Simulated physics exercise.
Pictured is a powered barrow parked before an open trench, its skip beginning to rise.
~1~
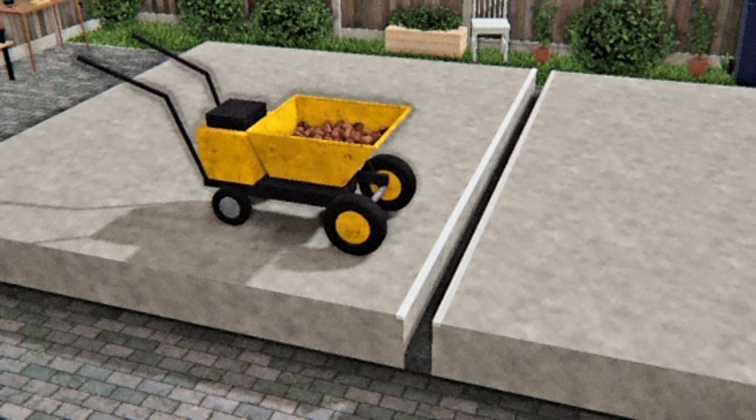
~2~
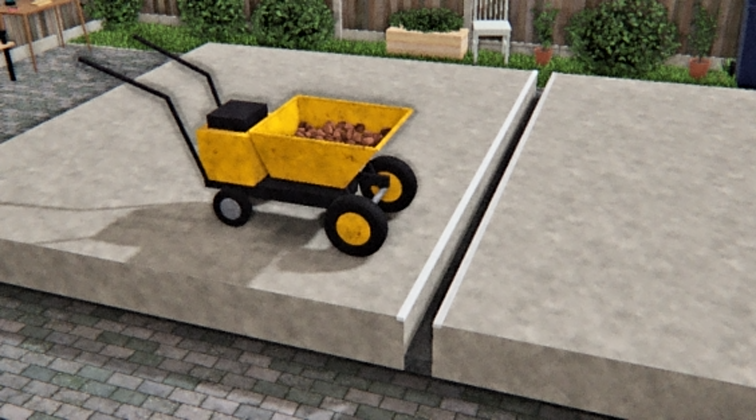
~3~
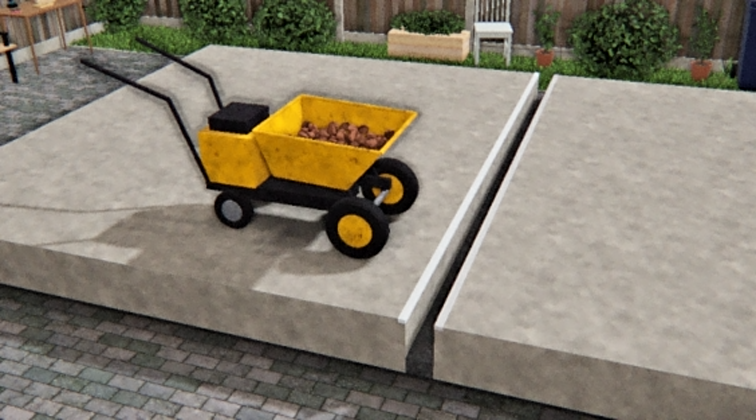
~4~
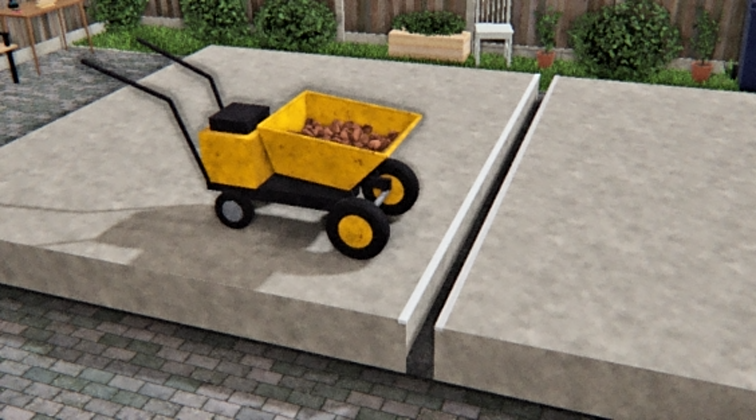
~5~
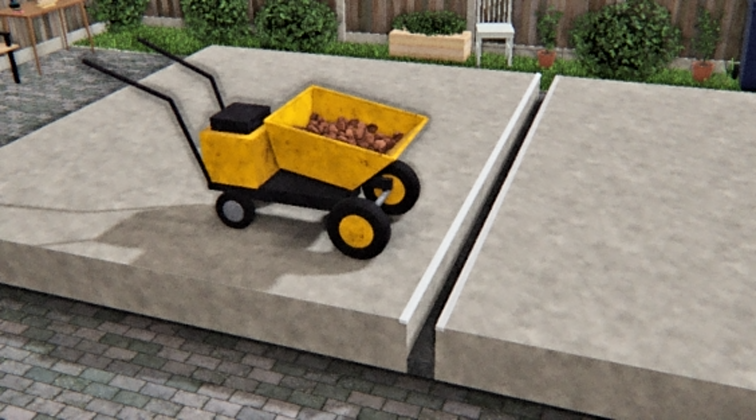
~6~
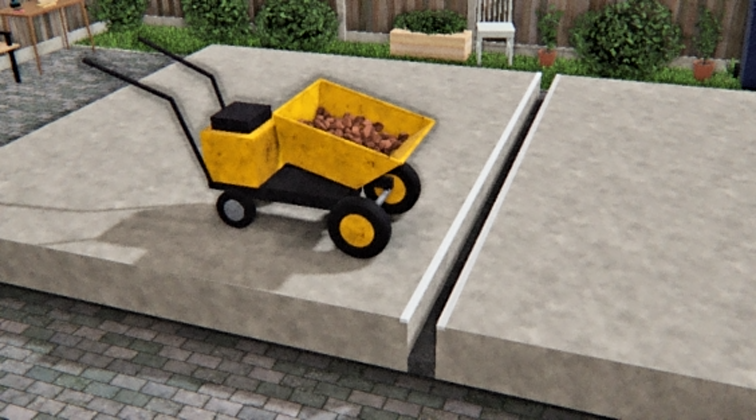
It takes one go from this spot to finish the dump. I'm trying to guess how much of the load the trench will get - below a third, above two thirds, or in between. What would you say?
I would say in between, from a third to two thirds.
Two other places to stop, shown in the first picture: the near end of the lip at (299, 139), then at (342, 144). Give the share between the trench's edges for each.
First try: 20 per cent; second try: 80 per cent.
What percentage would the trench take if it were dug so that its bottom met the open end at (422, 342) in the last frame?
I'd say roughly 40 in a hundred.
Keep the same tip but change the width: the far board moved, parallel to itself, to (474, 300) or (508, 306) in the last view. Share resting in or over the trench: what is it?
I'd say some 80 in a hundred, followed by 100 in a hundred.
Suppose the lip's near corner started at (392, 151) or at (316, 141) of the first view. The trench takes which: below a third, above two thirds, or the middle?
At the first stop the answer is under a third, and at the second it is between a third and two thirds.
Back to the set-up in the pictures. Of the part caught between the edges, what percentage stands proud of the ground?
The answer is close to 0 per cent.
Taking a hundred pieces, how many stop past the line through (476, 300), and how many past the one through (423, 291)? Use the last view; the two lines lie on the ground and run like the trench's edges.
Estimate, first then second: 40 %, 100 %.
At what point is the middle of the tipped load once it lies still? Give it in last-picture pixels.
Centre at rest, last view: Approx. (486, 247).
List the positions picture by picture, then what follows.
In the first picture, lip of the skip at (374, 148), level; top of the load at (327, 141), lumps of rubble; first edge of the trench at (416, 286); far edge at (451, 292), the trench under half as wide as the skip, and about as deep as wide.
In the second picture, lip of the skip at (376, 150), level; top of the load at (320, 142).
In the third picture, lip of the skip at (381, 154), tipped barely; top of the load at (323, 143).
In the fourth picture, lip of the skip at (386, 156), tipped a little; top of the load at (319, 142).
In the fifth picture, lip of the skip at (393, 160), tipped a little; top of the load at (324, 139).
In the sixth picture, lip of the skip at (400, 163), tipped a little; top of the load at (320, 130); first edge of the trench at (420, 289); far edge at (455, 296).
Soon after the last picture, skip tipped steeply; all in the skip.
A little later, skip tipped steeply; nearly all in the skip; a stray few in or heaped over the trench; a stray few beyond it; a stray few falling.
Later still, skip tipped right over; a small part in the skip; about a quarter in or heaped over the trench; about two thirds beyond it.
By the end, skip tipped right over; about half in or heaped over the trench; about half beyond it.
